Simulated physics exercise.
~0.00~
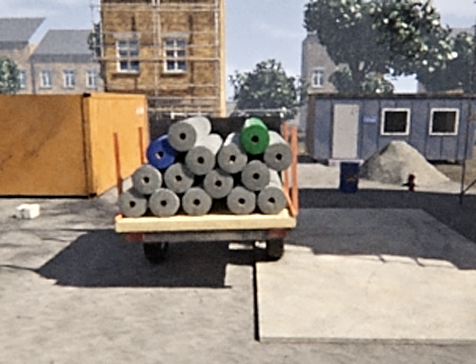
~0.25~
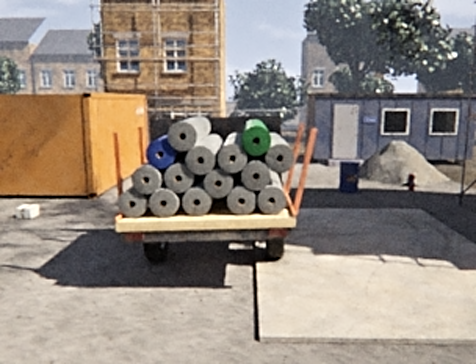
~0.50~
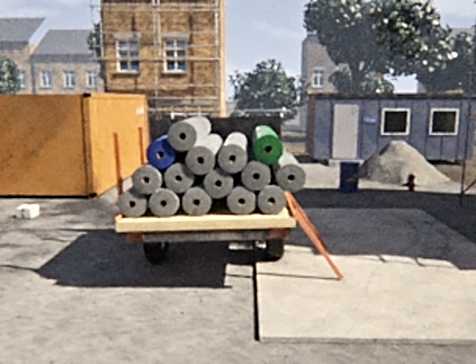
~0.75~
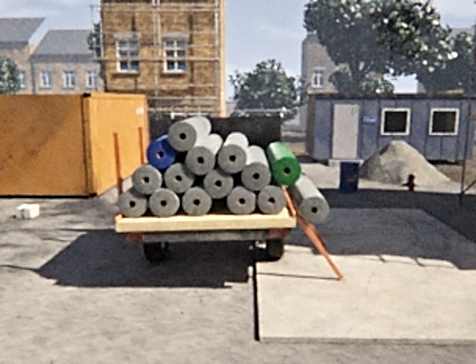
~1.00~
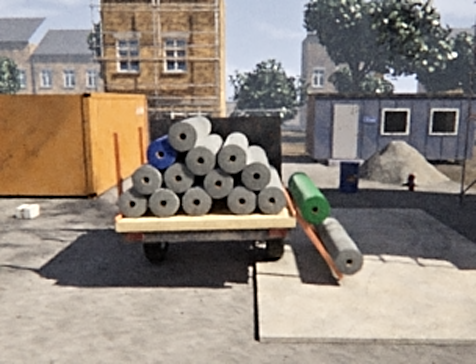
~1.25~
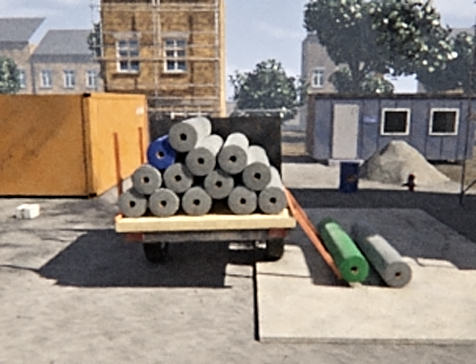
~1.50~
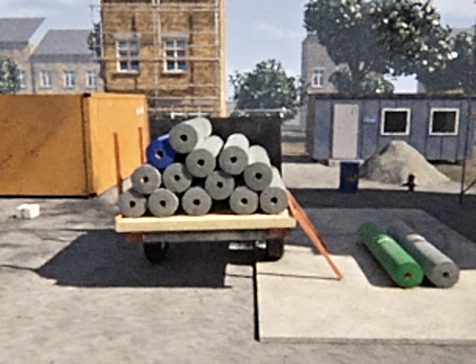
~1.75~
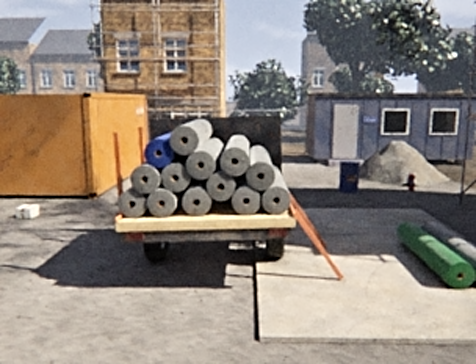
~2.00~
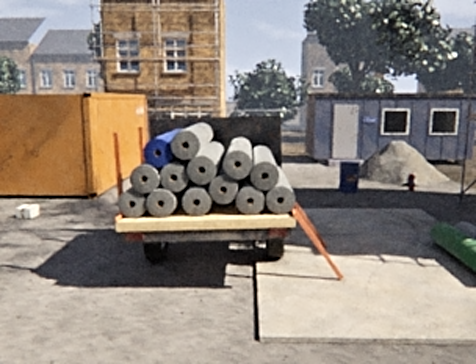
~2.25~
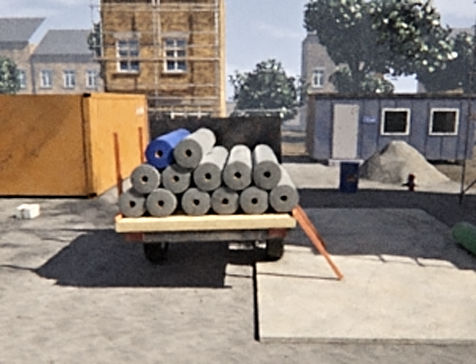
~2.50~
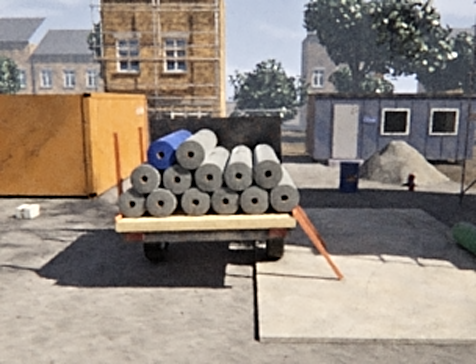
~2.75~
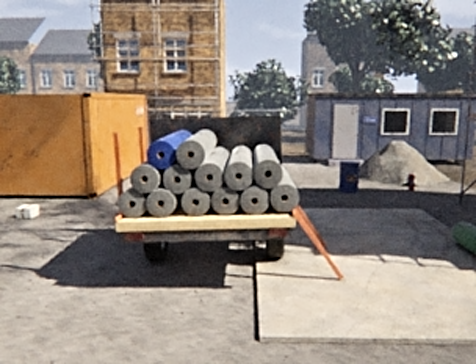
In a yard, trailer posts drop and green and grey rolls tumble off to the right.
